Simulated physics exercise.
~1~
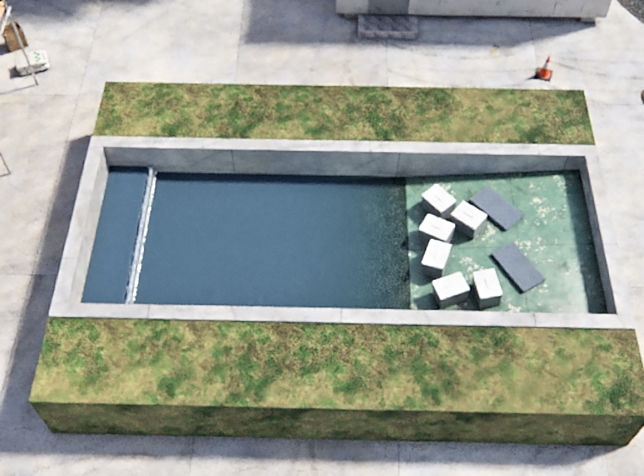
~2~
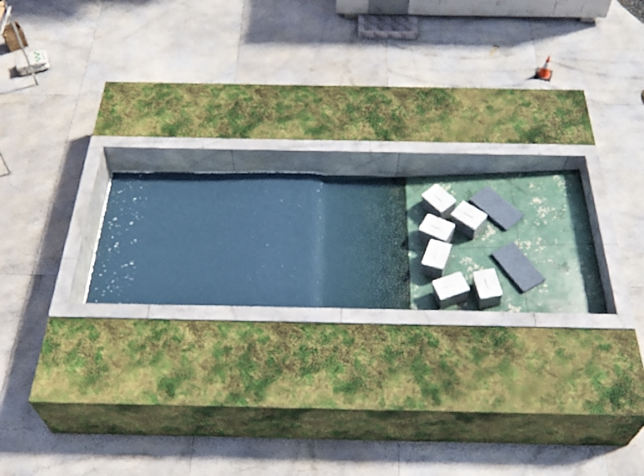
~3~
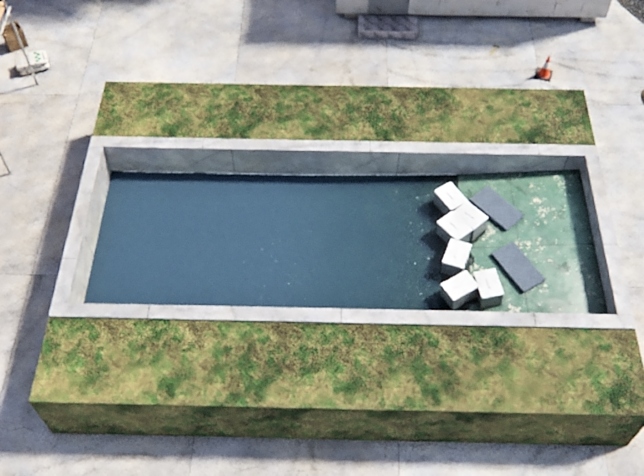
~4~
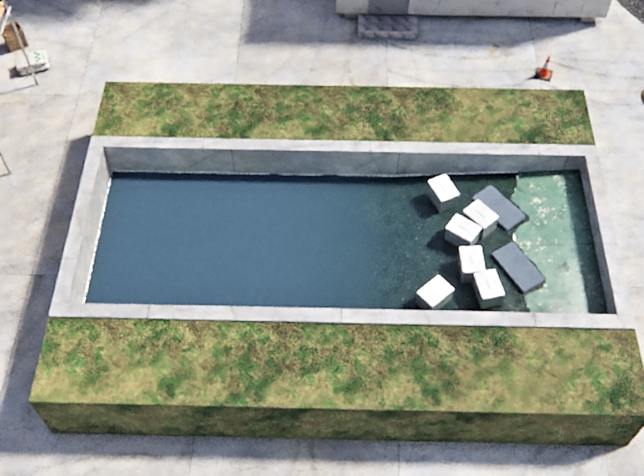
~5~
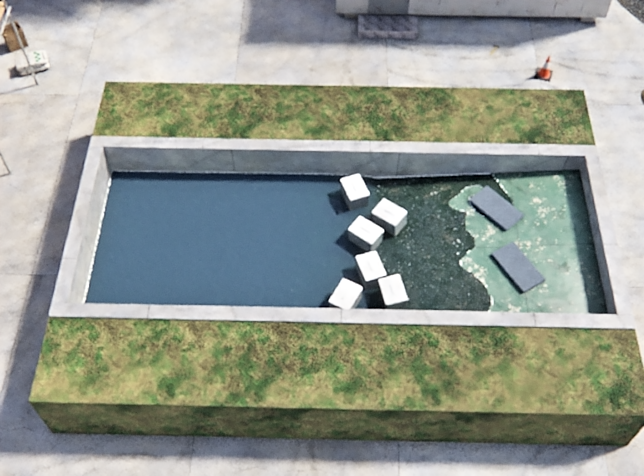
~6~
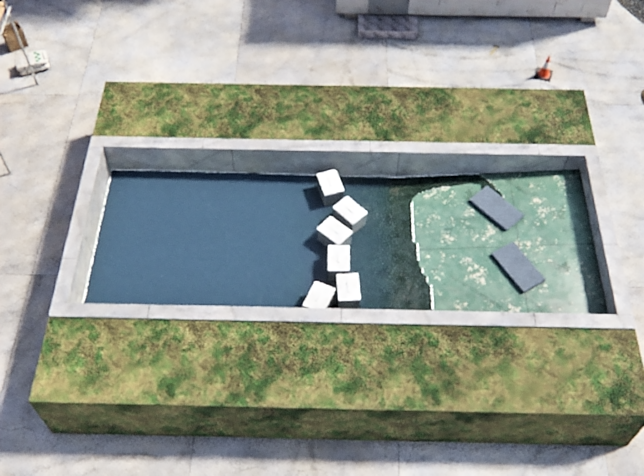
Water held at the left end of a walled pool surged to the right once the barrier was gone, nudging a cluster of white boxes, then drew back and carried them leftward, leaving them afloat near the middle while two dark slabs stayed behind.
